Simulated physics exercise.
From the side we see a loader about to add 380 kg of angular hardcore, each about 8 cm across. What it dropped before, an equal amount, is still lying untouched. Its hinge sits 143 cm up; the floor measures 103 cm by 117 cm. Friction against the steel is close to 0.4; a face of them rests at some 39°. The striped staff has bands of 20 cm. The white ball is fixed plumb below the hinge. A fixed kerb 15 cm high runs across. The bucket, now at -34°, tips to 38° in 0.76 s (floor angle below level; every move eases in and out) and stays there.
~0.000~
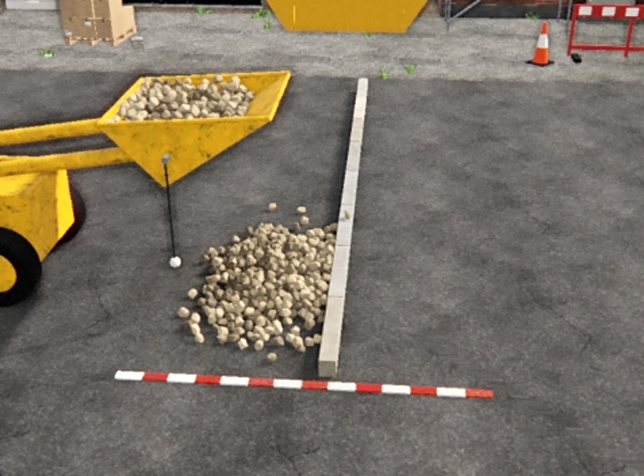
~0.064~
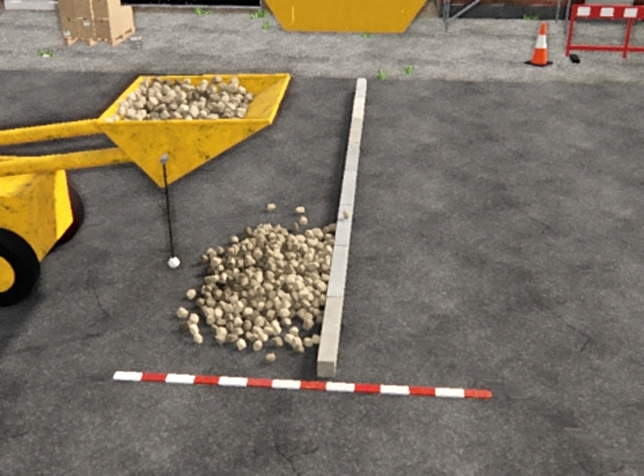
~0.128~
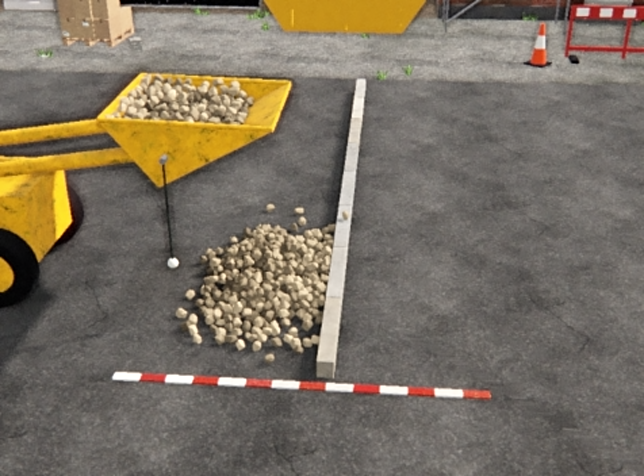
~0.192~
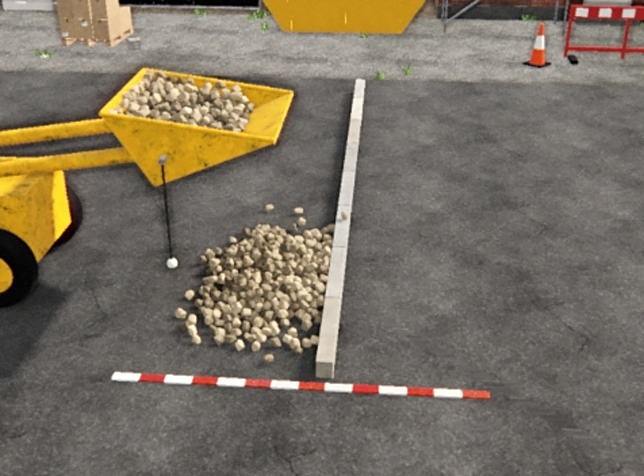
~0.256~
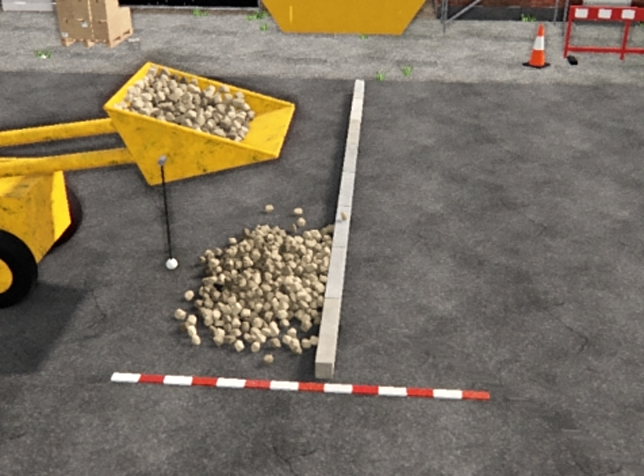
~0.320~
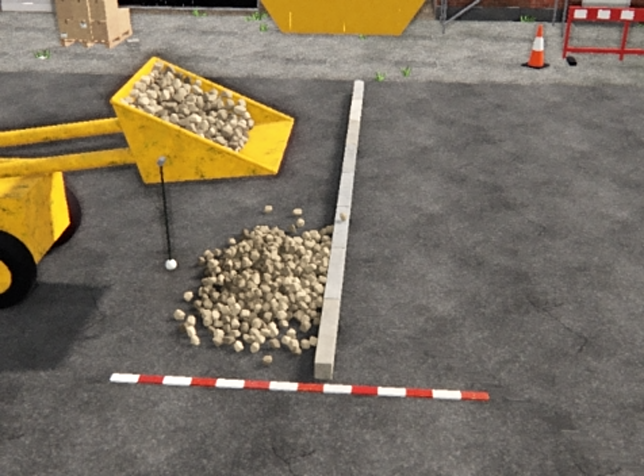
A yellow loader stands at the left of a grey paved yard, seen from the side and above, its raised bucket full of pale stones. Below lies a heap of similar stones against a pale kerb, with a red-and-white striped staff in front and an orange cone at upper right. The bucket slowly tilts clockwise, its right edge dipping, stones riding inside, while the heap stays still and the camera barely shifts.
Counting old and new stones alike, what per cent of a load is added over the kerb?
Roughly 18 per cent of a load more.
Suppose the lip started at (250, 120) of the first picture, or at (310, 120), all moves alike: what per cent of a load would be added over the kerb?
First some 10, then 65 per cent.
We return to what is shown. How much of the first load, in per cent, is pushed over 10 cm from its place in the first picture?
About 0 per cent.
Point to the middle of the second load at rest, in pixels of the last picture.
Their middle is at about (309, 267).
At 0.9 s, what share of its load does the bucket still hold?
About 95 per cent.
After 0.6 s the floor is at 27°; in per cent of one load, 100 in the bucket, 100 on this side of the kerb; the foremost stones are at (325, 281).
After 0.9 s the floor is at 38°; in per cent of one load, 97 in the bucket, 103 on this side of the kerb; the foremost stones are at (325, 281).
After 1.2 s the floor is at 38°; in per cent of one load, 45 in the bucket, 155 on this side of the kerb; the foremost stones are at (328, 266).
After 4.0 s the floor is at 38°; in per cent of one load, 0 in the bucket, 182 on this side of the kerb, 18 over the kerb; the foremost stones are at (443, 308). Net gain over the kerb, 18.
